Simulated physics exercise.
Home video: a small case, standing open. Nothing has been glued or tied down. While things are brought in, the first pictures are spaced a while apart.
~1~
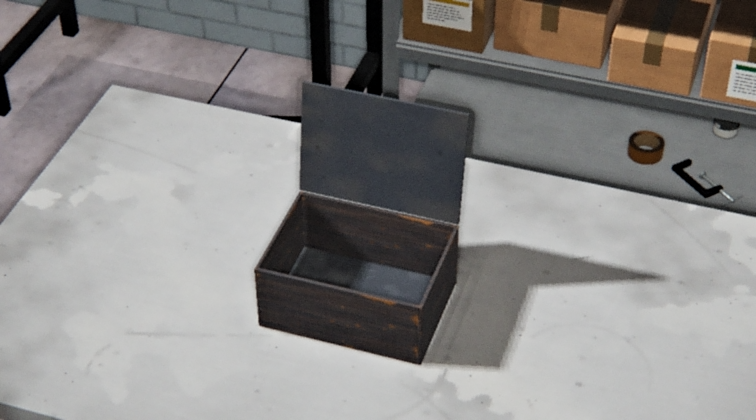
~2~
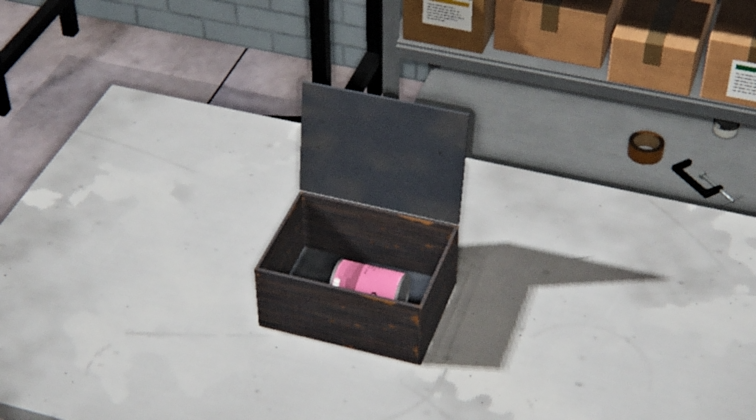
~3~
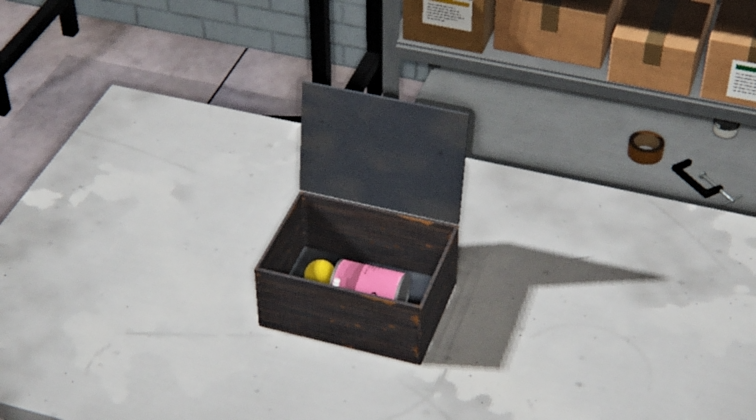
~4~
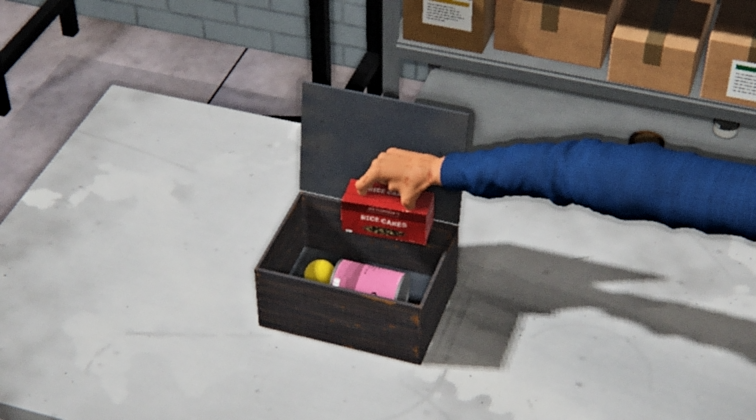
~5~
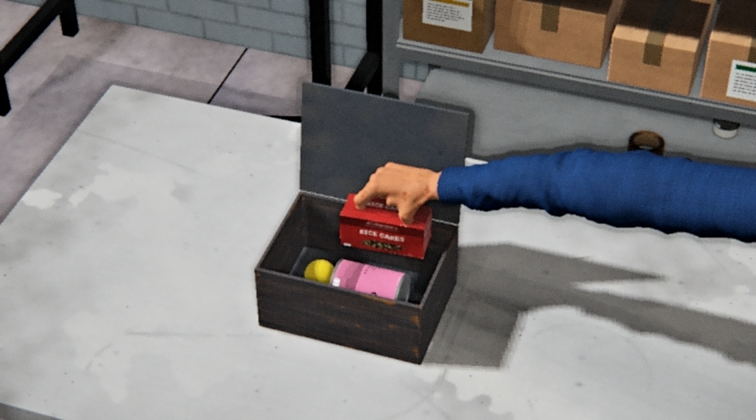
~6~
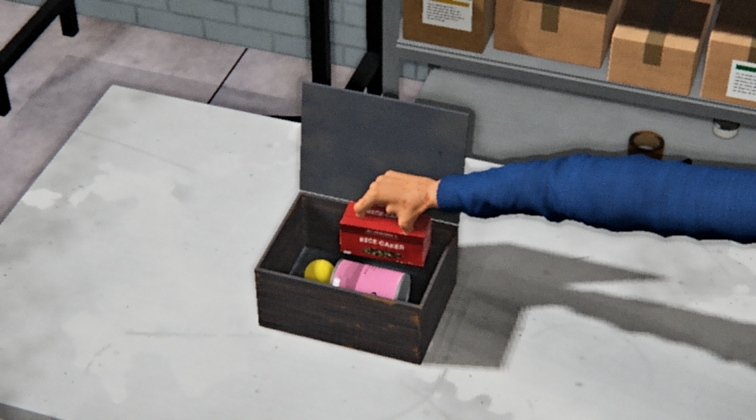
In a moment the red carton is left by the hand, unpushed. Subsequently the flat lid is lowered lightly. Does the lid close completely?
My guess is the lid comes to rest fully.
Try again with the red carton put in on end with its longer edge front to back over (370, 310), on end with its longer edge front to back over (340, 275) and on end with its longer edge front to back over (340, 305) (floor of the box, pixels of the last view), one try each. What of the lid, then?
The first time it is kept open, the next time it is kept open, and the last time it is kept open.
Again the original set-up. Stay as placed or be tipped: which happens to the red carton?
Result: The red carton leans over.
Then, 1.20 s after the last picture, lid starting down; red carton on its side near (390, 268); pink tin rolled a little.
Then, 1.80 s after the last picture, lid 33° above the rim; red carton on its side near (390, 268); pink tin rolled a little.
At rest, lid shut; tipped over in the box, red carton; the other 2 in place. Seen from the same camera at the end, red carton near (390, 268).
